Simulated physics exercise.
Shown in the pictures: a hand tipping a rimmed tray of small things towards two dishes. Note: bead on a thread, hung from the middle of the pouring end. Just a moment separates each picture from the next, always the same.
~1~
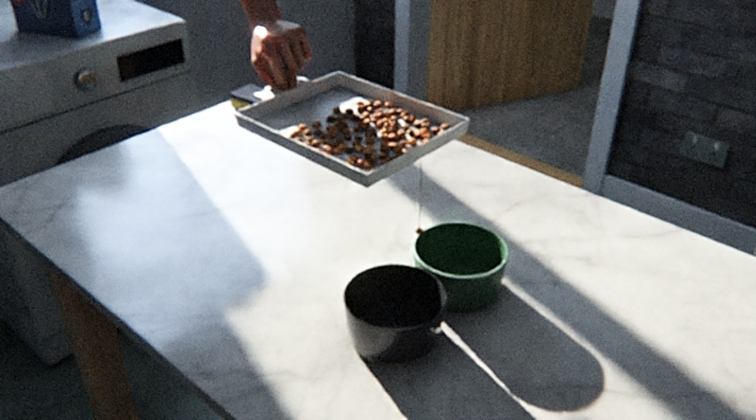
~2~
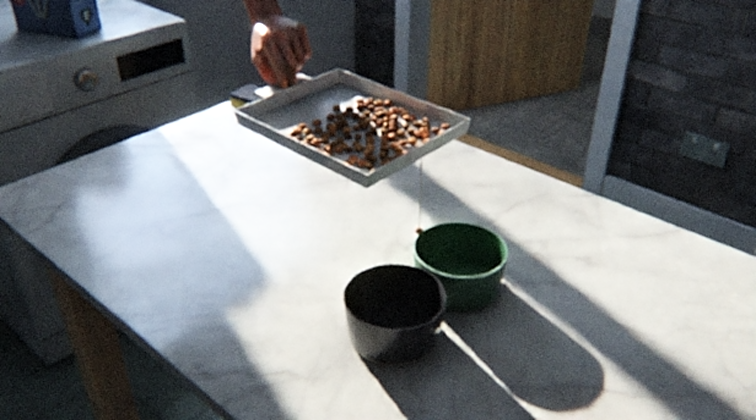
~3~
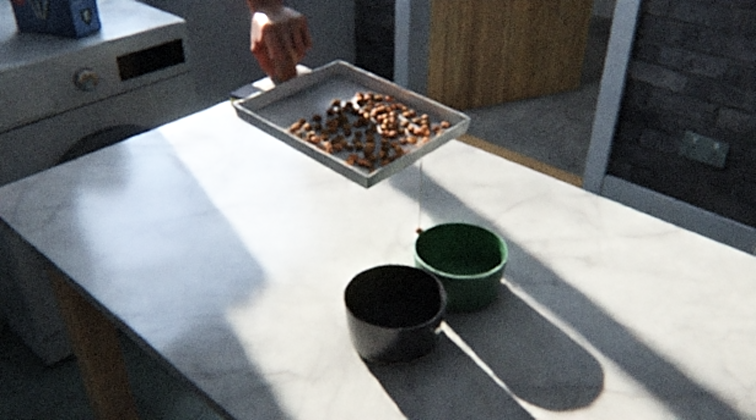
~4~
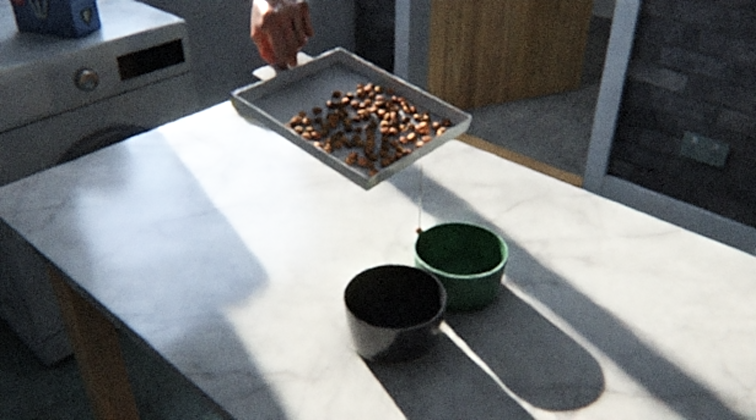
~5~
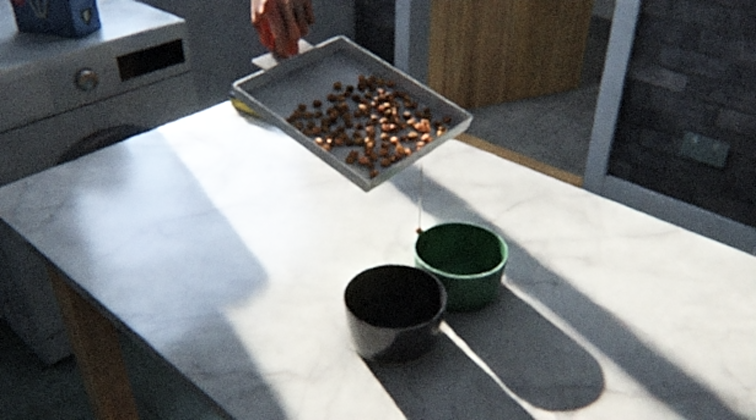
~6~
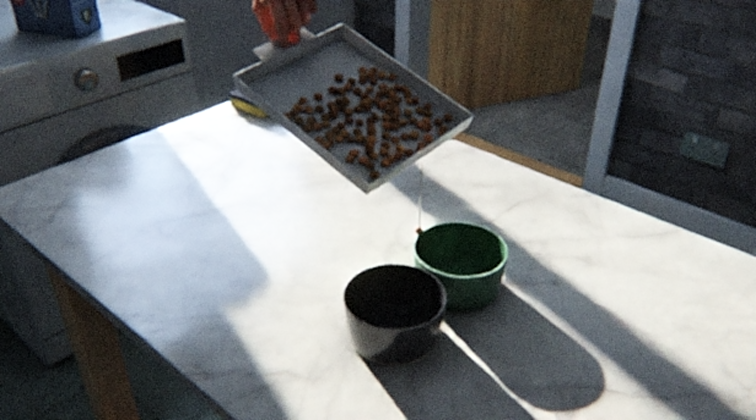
A hand tilts a rimmed tray of brown kibble gradually towards a black dish and a green dish.
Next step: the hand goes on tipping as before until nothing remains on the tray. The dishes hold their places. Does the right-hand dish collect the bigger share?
The larger heap is bound to sit in the left dish there.
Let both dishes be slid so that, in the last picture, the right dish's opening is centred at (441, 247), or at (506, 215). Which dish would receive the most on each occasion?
In order of the tries: The dish on the left side, then the dish on the left side.
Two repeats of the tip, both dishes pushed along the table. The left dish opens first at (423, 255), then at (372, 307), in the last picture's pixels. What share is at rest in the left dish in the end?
Approximately 50 percent, followed by approximately 40 percent.
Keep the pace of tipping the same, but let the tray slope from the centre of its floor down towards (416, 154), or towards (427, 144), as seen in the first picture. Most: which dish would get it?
For the first heading it's the dish at right, and for the second it's the dish at right.
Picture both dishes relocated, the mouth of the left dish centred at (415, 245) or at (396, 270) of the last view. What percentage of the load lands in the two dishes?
In order, about 40 and 90 in a hundred.
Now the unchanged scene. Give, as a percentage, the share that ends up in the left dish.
Result: Near 70 in a hundred.
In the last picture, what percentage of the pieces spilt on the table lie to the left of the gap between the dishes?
Close to 80 %.
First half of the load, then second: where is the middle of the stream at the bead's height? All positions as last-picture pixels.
The leading part at (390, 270), the rest of it at (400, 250).
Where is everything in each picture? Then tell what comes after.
Corners of the pouring end at (367, 172) and (467, 119), level; middle of the load at (374, 132), bits of cat kibble; left dish at (434, 335); right dish at (497, 283); bead on its thread at (419, 231), in the first frame.
Corners of the pouring end at (367, 173) and (467, 119), level; middle of the load at (374, 131), in the second frame.
Corners of the pouring end at (368, 175) and (468, 118), tipped barely, lowest at the left corner; middle of the load at (374, 128), in the third frame.
Corners of the pouring end at (368, 177) and (468, 117), tipped a little, lowest at the left corner; middle of the load at (374, 124), in the fourth frame.
Corners of the pouring end at (369, 180) and (470, 116), tipped a little, lowest at the left corner; middle of the load at (375, 120), in the fifth frame.
Corners of the pouring end at (369, 183) and (471, 115), tipped clearly, lowest at the left corner; middle of the load at (376, 116); left dish at (434, 335); right dish at (497, 283), in the sixth frame.
Soon, tray tipped steeply; nearly all on the tray; a stray few in the air.
A while on, tray tipped right over; about half on the tray; about a quarter in the left dish; a small part in the right dish; a stray few outside both; about a quarter in the air.
Towards the end, tray tipped past a quarter turn; about two thirds in the left dish; about a quarter in the right dish; a small part outside both.
Finally, tray tipped past a quarter turn; about two thirds in the left dish; about a quarter in the right dish; a small part outside both.
